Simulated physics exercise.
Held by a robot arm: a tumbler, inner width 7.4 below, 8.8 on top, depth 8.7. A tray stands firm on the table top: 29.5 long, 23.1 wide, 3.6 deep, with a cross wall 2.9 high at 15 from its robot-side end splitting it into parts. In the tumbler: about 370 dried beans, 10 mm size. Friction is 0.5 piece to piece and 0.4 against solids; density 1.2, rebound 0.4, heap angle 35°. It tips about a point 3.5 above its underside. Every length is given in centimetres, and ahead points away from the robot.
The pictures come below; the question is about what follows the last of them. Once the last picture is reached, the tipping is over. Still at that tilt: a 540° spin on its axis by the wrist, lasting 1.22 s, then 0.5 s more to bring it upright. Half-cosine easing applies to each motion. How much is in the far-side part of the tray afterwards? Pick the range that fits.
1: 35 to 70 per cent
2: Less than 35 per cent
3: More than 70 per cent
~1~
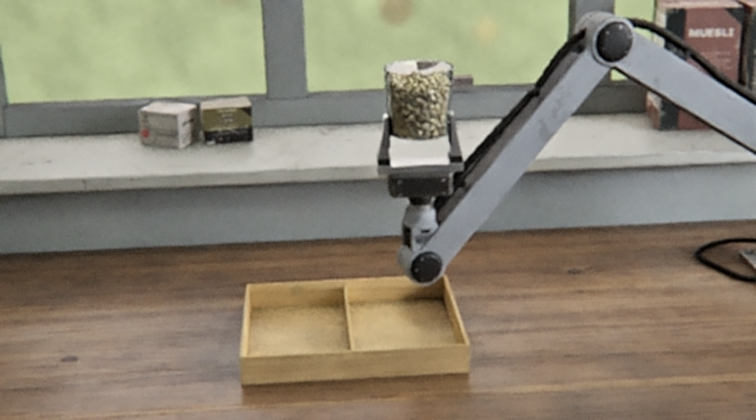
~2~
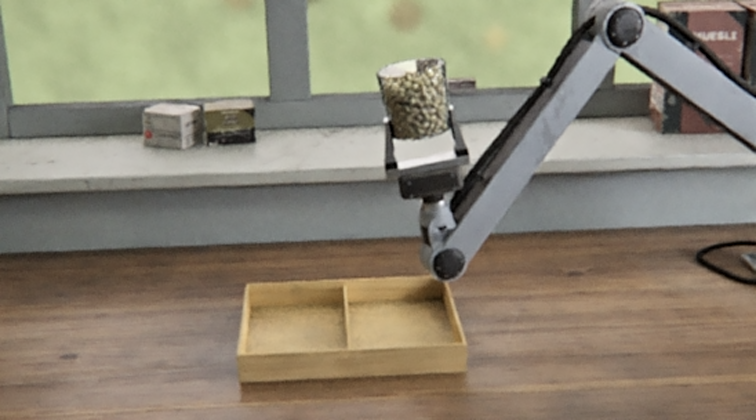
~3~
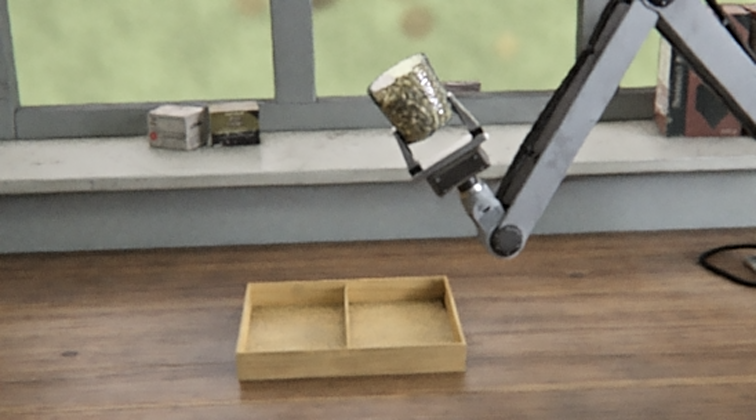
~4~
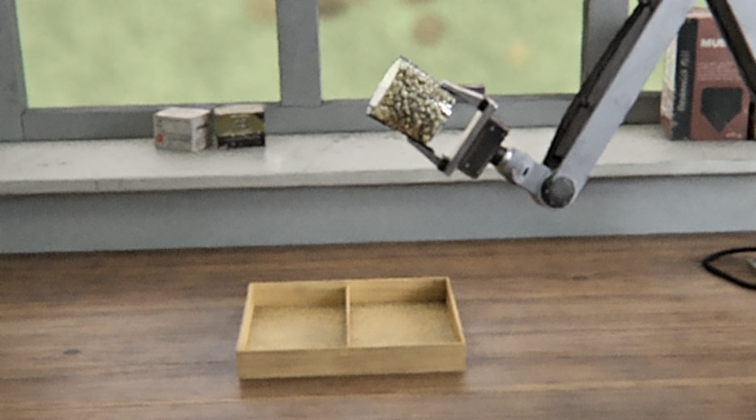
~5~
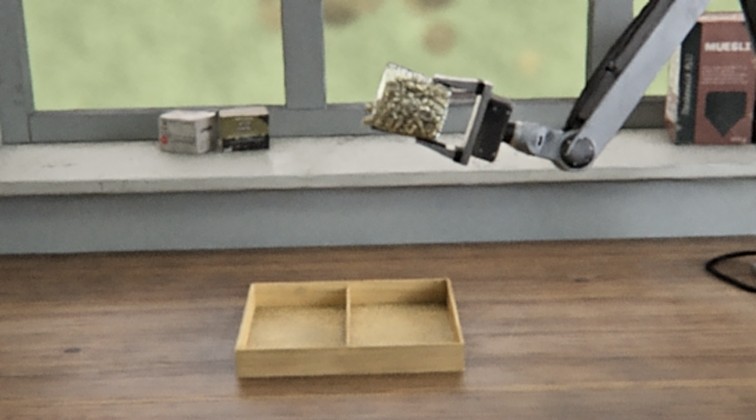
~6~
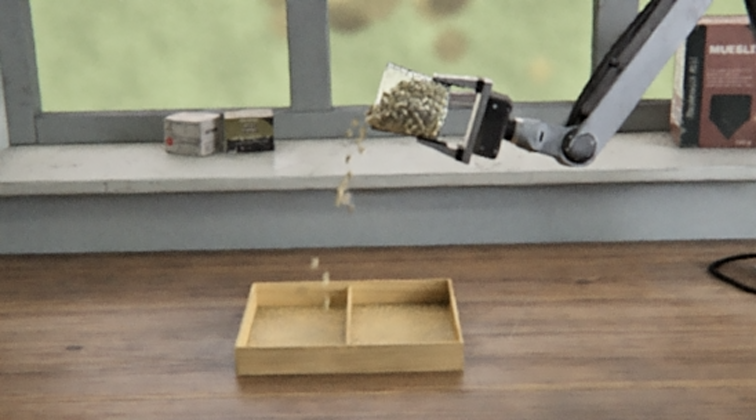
Answer: 2.
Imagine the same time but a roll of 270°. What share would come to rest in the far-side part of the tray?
Estimate: Near 25 %.
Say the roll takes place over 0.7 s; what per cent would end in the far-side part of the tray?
That would give near 15 in a hundred.
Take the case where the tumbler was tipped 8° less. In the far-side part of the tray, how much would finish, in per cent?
10 per cent or so.
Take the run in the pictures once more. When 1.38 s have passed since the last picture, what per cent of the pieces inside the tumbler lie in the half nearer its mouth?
About 40 percent is in the half nearer the mouth.
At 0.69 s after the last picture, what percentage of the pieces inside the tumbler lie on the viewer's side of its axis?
Estimate: Near 60 %.
Then, 0.69 s later, tipped 74°, highest piece 38 above the table; 306 in the tumbler, 35 in the far-side part, 6 in the robot-side part, 21 in flight or on a rim.
Then, 1.38 s later, tipped 58°, highest piece 36 above the table; 266 in the tumbler, 84 in the far-side part, 12 in the robot-side part, 2 on the table or floor, 4 in flight or on a rim.
Then, 1.92 s later, upright, highest piece 38 above the table; 266 in the tumbler, 87 in the far-side part, 13 in the robot-side part, 2 on the table or floor.
Then, 2.62 s later, upright, highest piece 38 above the table; 266 in the tumbler, 87 in the far-side part, 13 in the robot-side part, 2 on the table or floor.
At rest, 266 in the tumbler, 87 in the far-side part, 13 in the robot-side part, 2 on the table or floor. That is 24 % in the far-side part of the tray.
